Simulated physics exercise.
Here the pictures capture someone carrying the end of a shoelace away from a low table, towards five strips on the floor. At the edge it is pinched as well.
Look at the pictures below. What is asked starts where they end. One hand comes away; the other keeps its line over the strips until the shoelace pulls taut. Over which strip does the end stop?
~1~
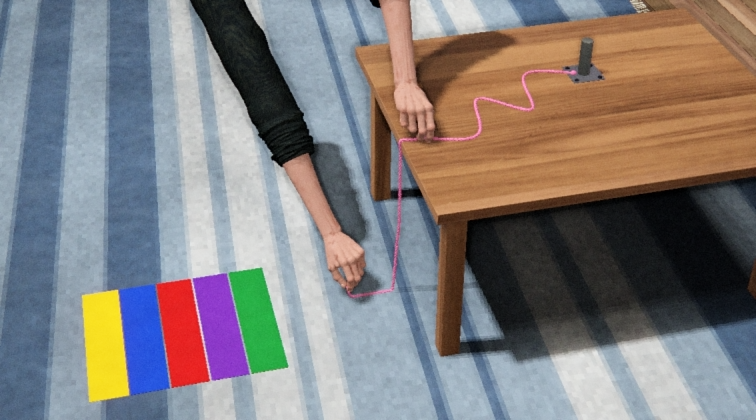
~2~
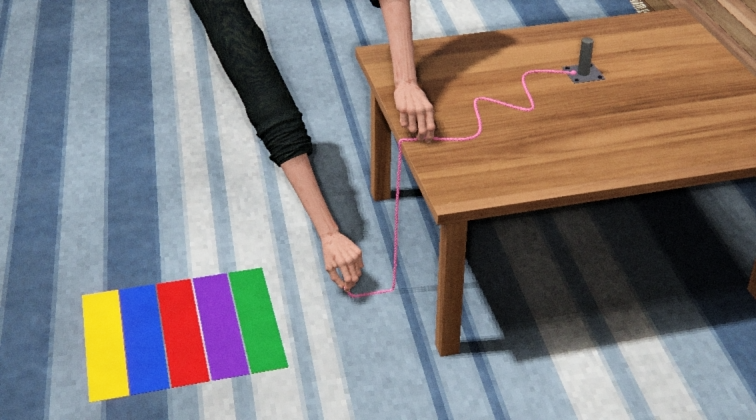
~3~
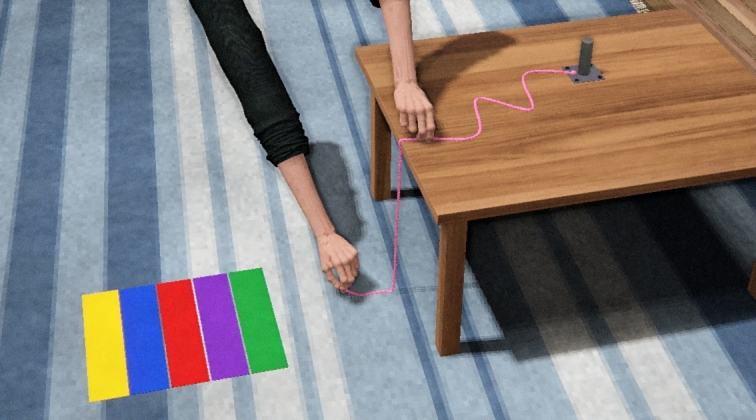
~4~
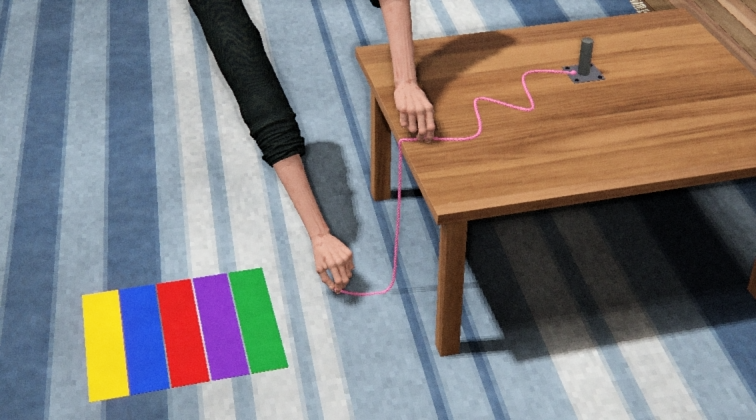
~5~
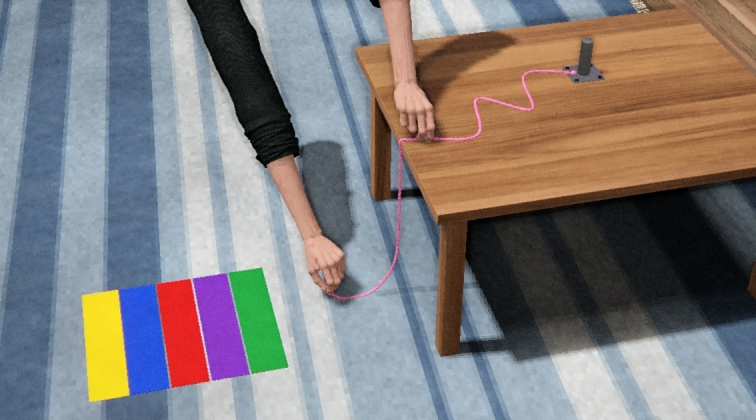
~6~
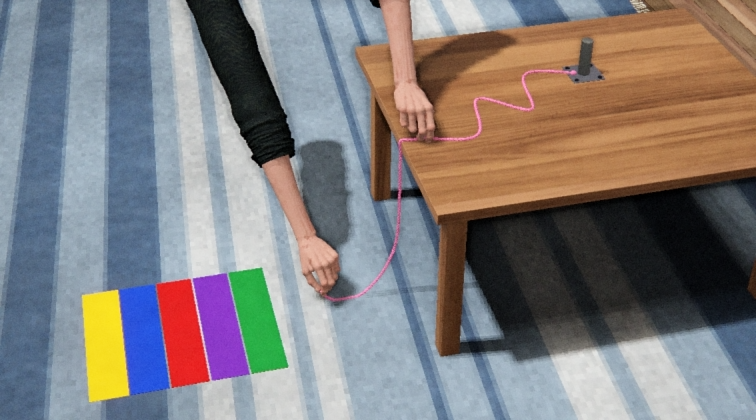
Over the yellow strip.
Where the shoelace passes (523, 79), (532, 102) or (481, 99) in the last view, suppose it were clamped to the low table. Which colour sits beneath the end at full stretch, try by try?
In order: Yellow, blue, red.
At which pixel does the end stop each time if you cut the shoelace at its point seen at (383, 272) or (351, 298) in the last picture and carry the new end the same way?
Try 1: (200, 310); try 2: (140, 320).
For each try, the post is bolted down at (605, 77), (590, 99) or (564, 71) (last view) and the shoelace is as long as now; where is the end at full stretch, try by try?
Pixels, try by try: About (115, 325), (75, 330), (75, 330).
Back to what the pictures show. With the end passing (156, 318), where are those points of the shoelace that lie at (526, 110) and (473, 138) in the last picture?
They sit at (471, 107) and (379, 165), in that order.
Soon after, end near (156, 318); over blue.
After that, end near (118, 324); over yellow.
At the stop, end near (96, 328); over yellow. It gets as far as the yellow strip.
